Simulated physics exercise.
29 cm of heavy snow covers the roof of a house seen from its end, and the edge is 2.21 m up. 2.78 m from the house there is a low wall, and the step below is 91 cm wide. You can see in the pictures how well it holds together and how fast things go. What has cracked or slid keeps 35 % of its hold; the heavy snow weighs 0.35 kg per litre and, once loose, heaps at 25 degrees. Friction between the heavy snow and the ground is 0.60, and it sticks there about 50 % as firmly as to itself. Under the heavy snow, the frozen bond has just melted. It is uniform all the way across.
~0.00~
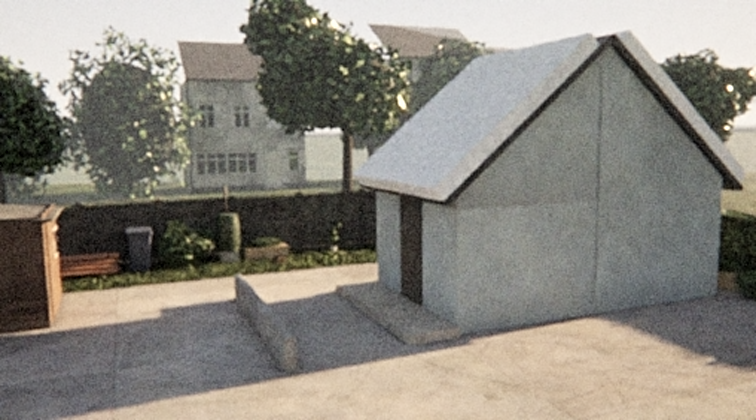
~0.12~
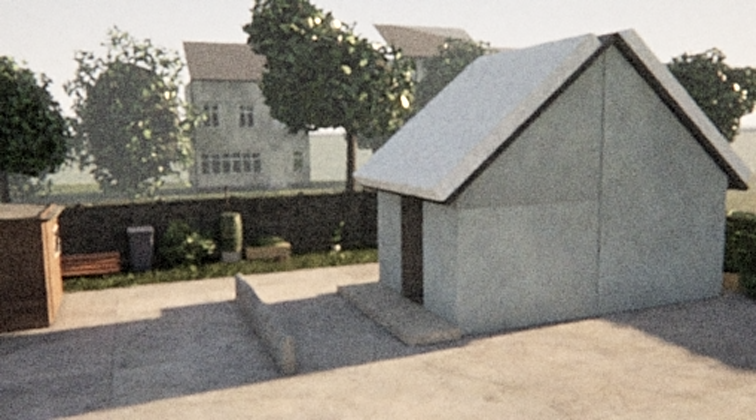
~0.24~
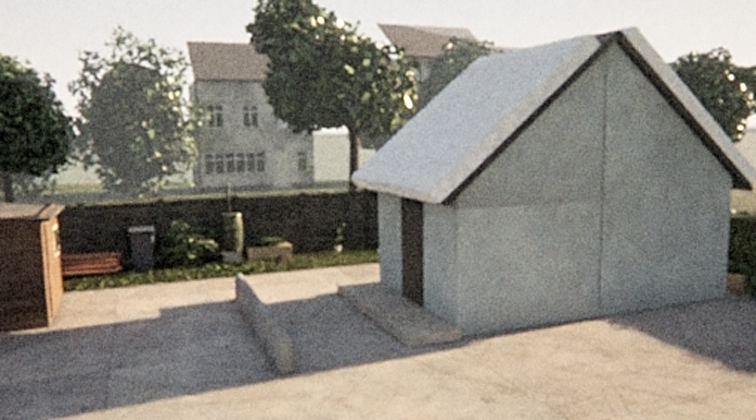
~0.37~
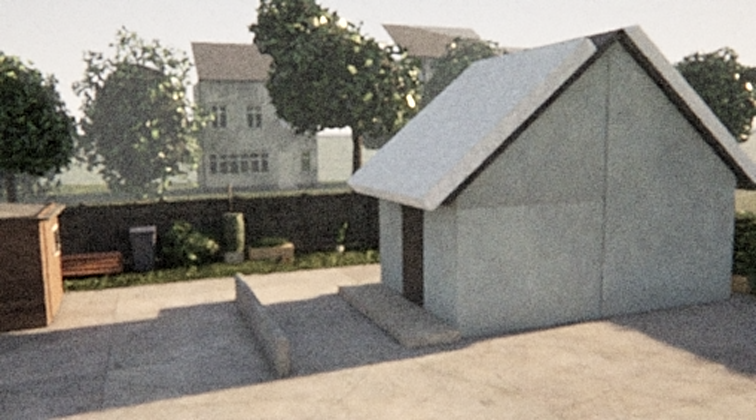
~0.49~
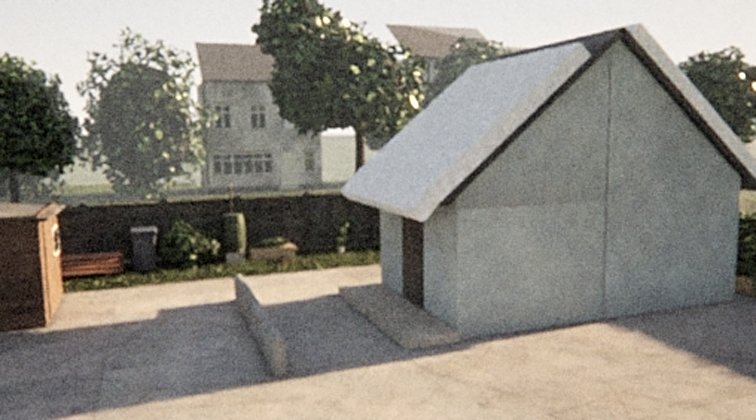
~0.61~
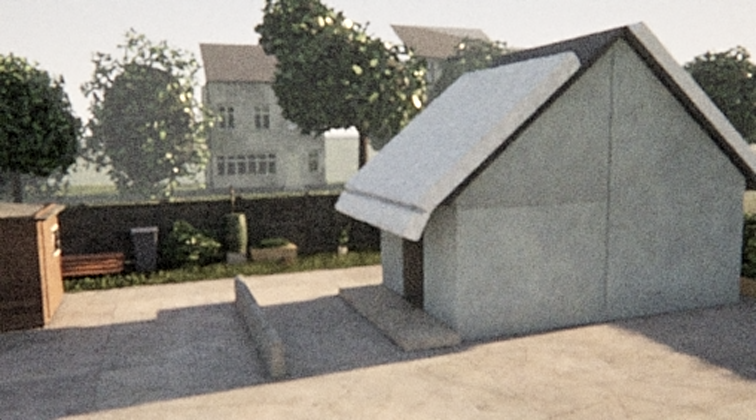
The clip opens on a small pale building with a thick white layer of snow covering its steep roof, trees and houses behind. The layer slides slowly down to the left in one piece, baring dark roof near the ridge, then moves farther past the eaves and cracks near its lower edge.
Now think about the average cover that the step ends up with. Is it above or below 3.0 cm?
Below.
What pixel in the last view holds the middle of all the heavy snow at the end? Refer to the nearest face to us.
Close to (328, 344) in the last picture.
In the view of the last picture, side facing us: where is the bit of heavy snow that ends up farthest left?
(212, 377) or thereabouts.
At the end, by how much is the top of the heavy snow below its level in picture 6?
Roughly 3.7 m.
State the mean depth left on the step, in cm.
The average comes out at roughly 0 cm.
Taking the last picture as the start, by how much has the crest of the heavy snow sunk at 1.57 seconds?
Roughly 2.9 m.
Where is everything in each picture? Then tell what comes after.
The first picture shows leading edge of the heavy snow at (435, 190), 3 % of it past the eaves, in one piece.
The second picture shows leading edge of the heavy snow at (434, 191), its middle shifted 2.5 cm, 3 % of it past the eaves, in one piece.
The third picture shows leading edge of the heavy snow at (430, 194), its middle shifted 10 cm, 5 % of it past the eaves, in one piece.
The fourth picture shows leading edge of the heavy snow at (424, 201), its middle shifted 24 cm, 9 % of it past the eaves, in one piece.
The fifth picture shows leading edge of the heavy snow at (414, 209), its middle shifted 44 cm, 14 % of it past the eaves, in one piece.
The sixth picture shows leading edge of the heavy snow at (404, 232), its middle shifted 70 cm, 21 % of it past the eaves, cracking.
After 1.05 s, 63 % of the snow is still up on the roof and 37 % is falling or down.
After 1.57 s, none of the snow is still up on the roof and all is falling or down.
After 2.08 s, none of the snow is still up on the roof and all is falling or down.
After 2.60 s, none of the snow is still up on the roof and all is falling or down.
After 2.70 s, at the end, none of the snow is still up on the roof and the snow on the step is 1 mm deep on average.
